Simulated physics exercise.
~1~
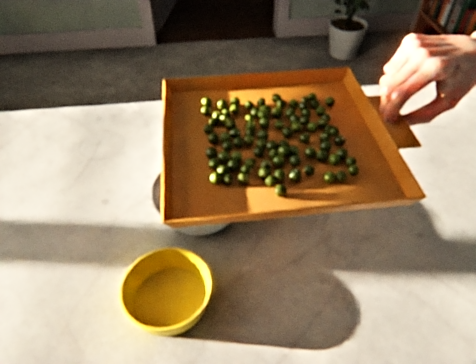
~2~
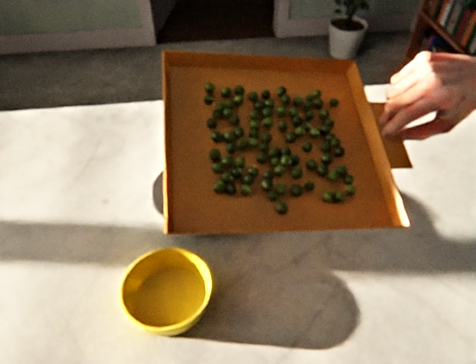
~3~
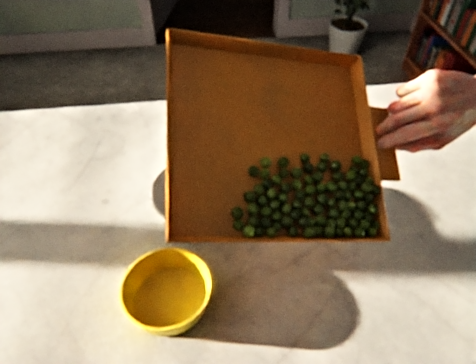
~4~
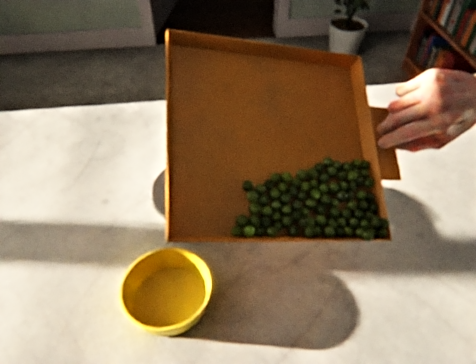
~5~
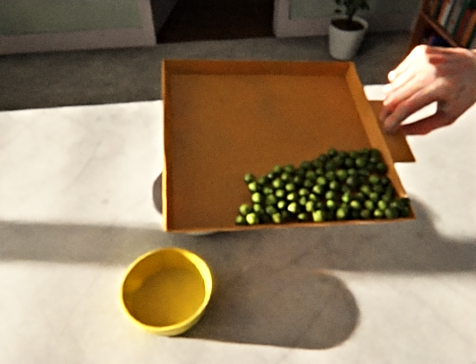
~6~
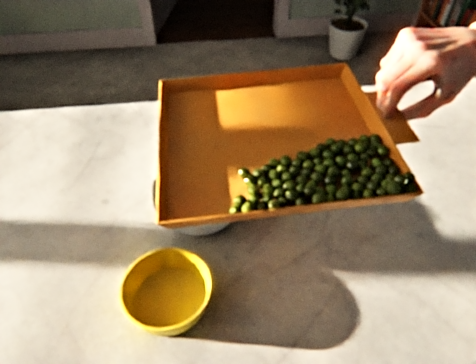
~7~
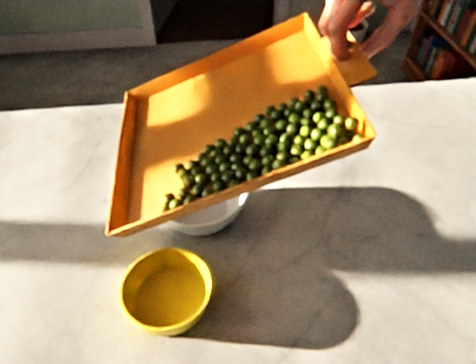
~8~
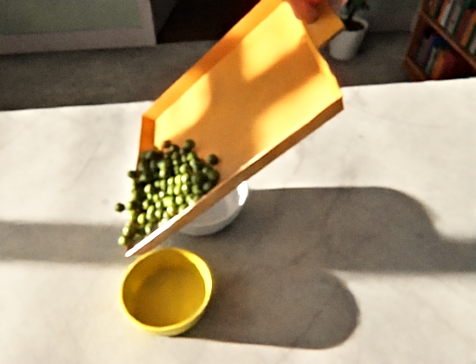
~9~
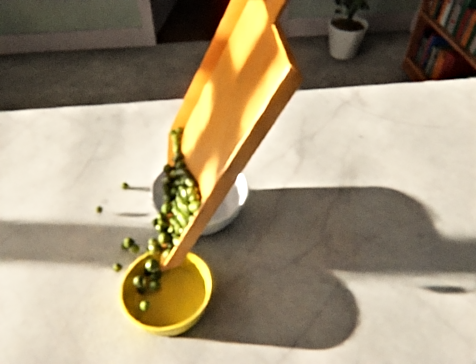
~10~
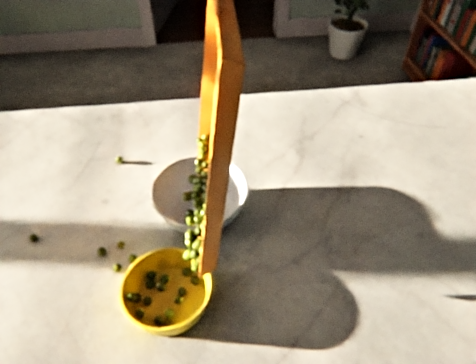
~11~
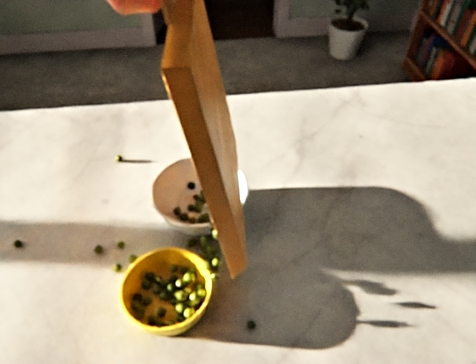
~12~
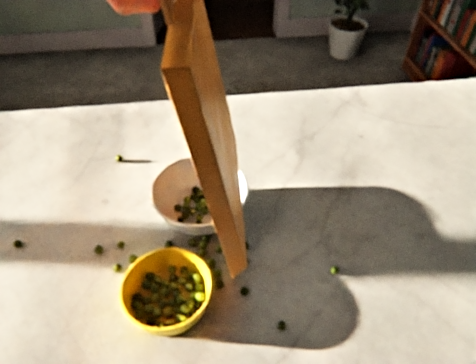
The clip opens on a hand holding an orange-brown tray of small green olives above a pale marble tabletop, with a yellow dish in front and a white bowl partly hidden behind. The tray tips towards the viewer, and the olives slide into a heap at its near right corner. It then levels out with the heap still aboard. Next it tilts steeply to the left, sending the olives across and over its low edge. They tumble down until the tray hangs almost upright and empty. Many lie in the yellow dish, others sit in the white bowl, and the rest are scattered across the table.
